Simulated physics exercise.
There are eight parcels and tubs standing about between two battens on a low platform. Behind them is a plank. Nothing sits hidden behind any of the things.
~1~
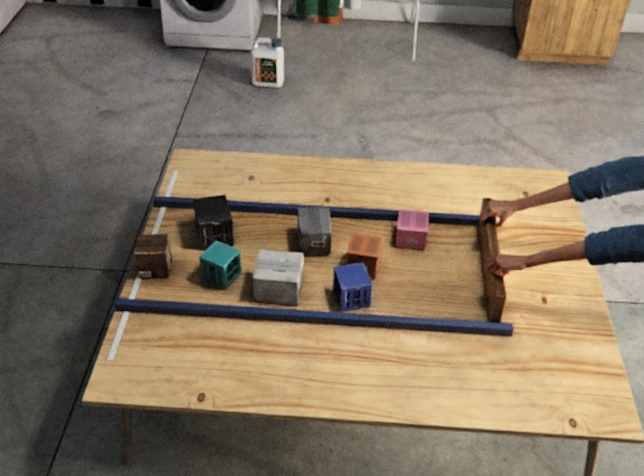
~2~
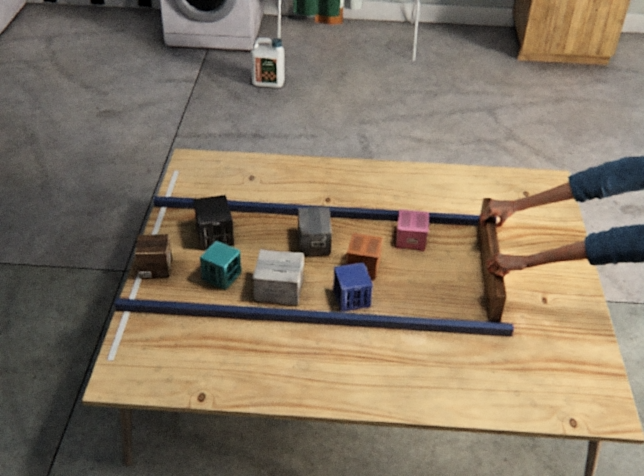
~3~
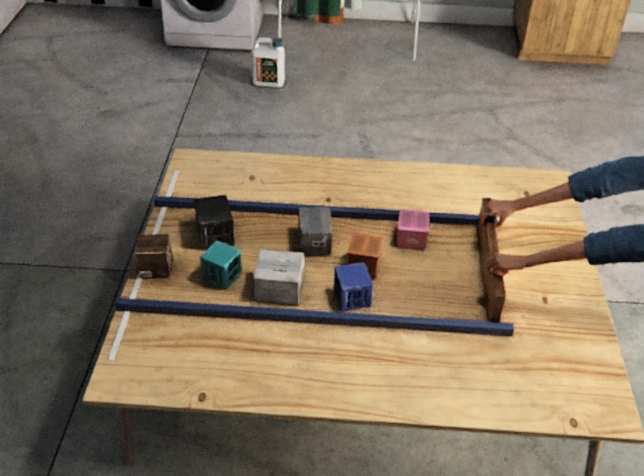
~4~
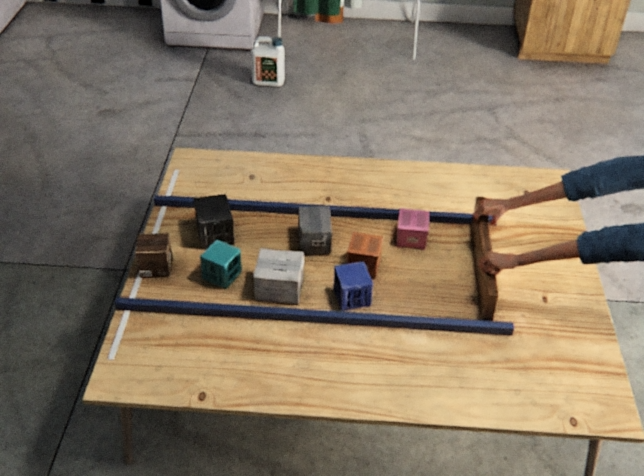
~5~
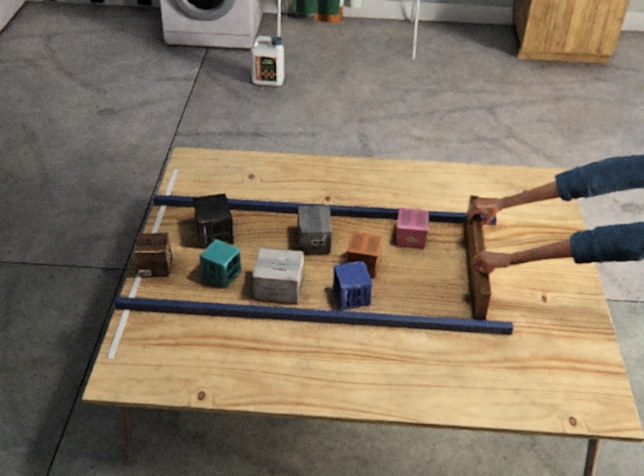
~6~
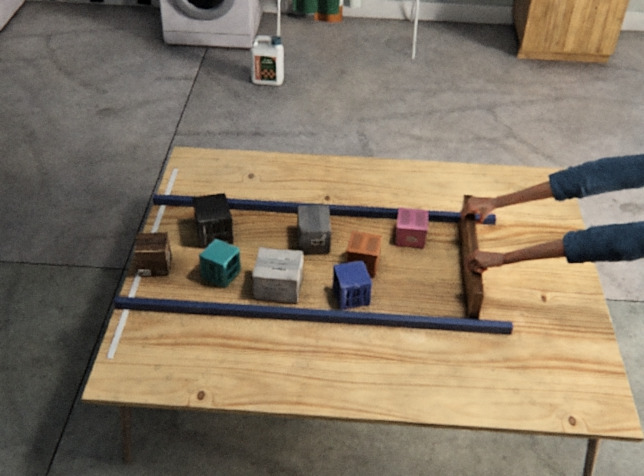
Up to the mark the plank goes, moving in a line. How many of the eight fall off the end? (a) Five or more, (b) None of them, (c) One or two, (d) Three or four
(a) Five or more.
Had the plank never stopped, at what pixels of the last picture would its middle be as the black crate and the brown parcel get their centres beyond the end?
The middle is at (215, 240) when it's the black crate, and at (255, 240) when it's the brown parcel.
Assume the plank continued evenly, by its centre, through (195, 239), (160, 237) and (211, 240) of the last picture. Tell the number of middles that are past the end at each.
3; 5; 3.
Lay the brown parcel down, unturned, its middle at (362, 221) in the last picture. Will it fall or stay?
In this case the brown parcel does not stay.
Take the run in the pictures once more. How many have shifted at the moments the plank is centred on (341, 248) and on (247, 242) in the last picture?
At first I count 4, and then 8.
A little later, none off yet; brown parcel at rest near (153, 255); black crate at rest near (213, 220); turquoise crate at rest near (220, 263).
Next, none off yet; brown parcel shifted about its own width near (134, 253); black crate shifted about its own width near (182, 218); turquoise crate shifted well along near (163, 259).
When it is over, the number that fall off is five or more; down, pink tote, orange tote, blue crate, grey parcel, white parcel, turquoise crate, black crate and brown parcel.
